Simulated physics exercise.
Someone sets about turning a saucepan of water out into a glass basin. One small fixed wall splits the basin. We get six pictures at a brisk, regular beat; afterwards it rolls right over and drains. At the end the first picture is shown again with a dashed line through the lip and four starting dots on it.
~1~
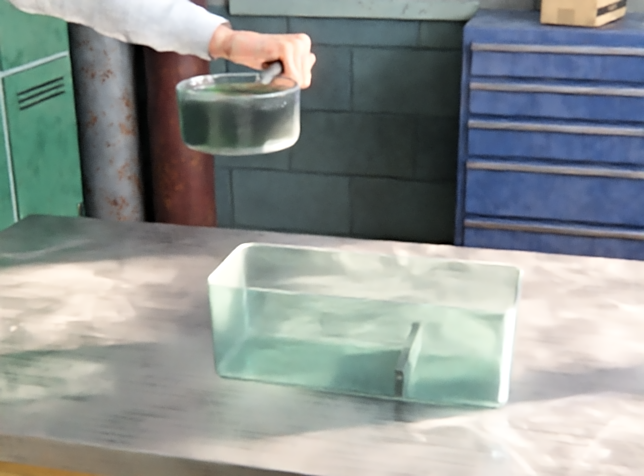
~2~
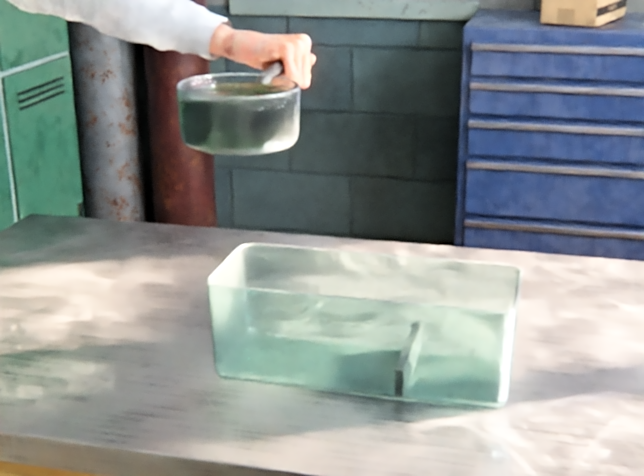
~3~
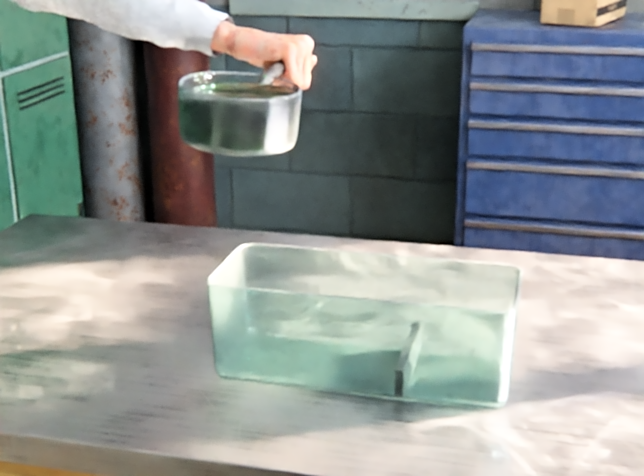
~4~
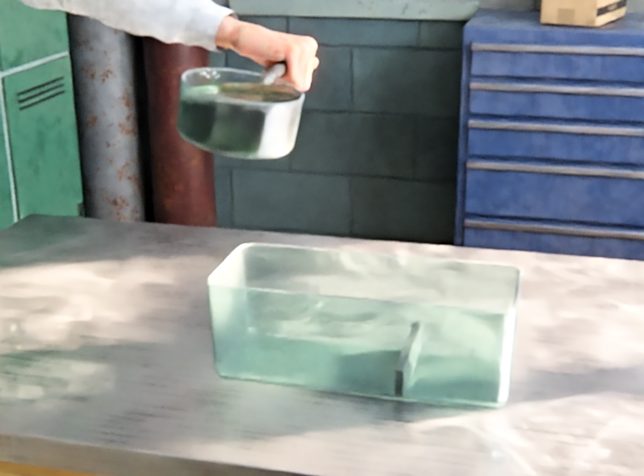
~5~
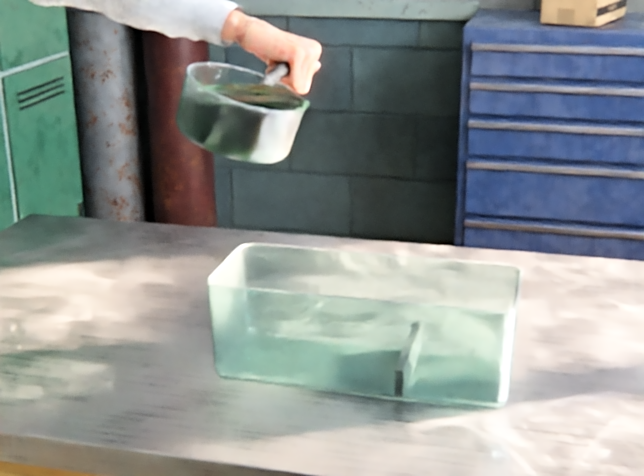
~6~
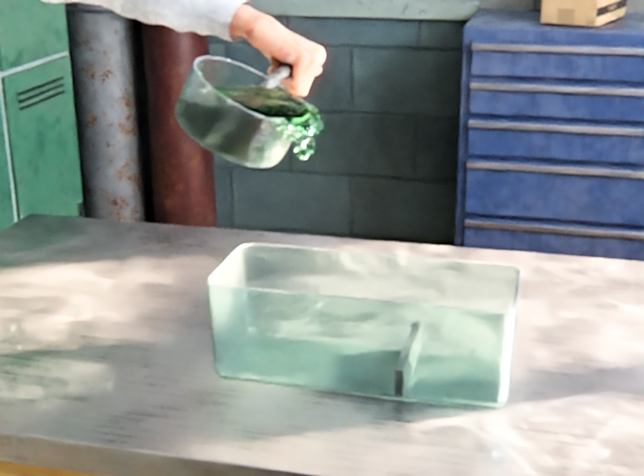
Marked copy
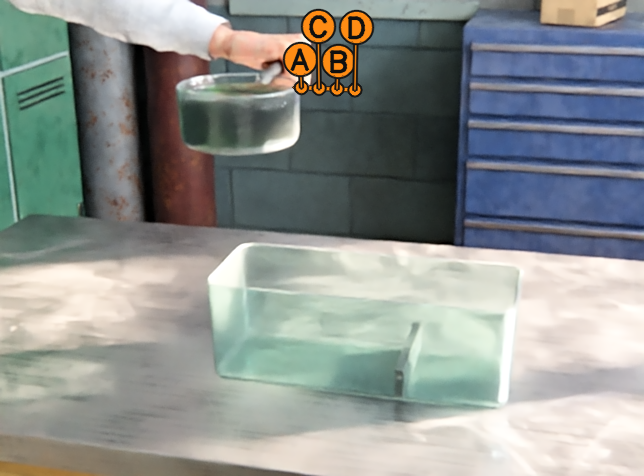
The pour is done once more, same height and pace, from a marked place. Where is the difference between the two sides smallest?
B is best.
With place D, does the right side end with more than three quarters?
No.
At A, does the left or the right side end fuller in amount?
The left one.
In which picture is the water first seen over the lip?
In picture 5.
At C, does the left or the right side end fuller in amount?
More ends on the left.
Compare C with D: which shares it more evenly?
That is place D.
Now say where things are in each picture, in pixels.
The first frame shows upright, lip at (294, 87); basin from (216, 374) to (507, 408); top of the wall at (409, 344); nothing has left yet.
The second frame shows upright, lip at (295, 88); nothing has left yet.
The third frame shows tipped about 5°, lip at (297, 92); nothing has left yet.
The fourth frame shows tipped about 11°, lip at (299, 99); nothing has left yet.
The fifth frame shows tipped about 19°, lip at (301, 108); water is over the lip, down to (301, 108).
The sixth frame shows tipped about 28°, lip at (301, 118); water is over the lip, down to (307, 153).
On the marked copy, A at (301, 87); B at (336, 89); C at (319, 88); D at (354, 89).
With A, about 92 % ends left of the wall and 7 % right of it.
With B, about 50 % ends left of the wall and 49 % right of it.
With C, about 73 % ends left of the wall and 26 % right of it.
With D, about 39 % ends left of the wall and 60 % right of it.
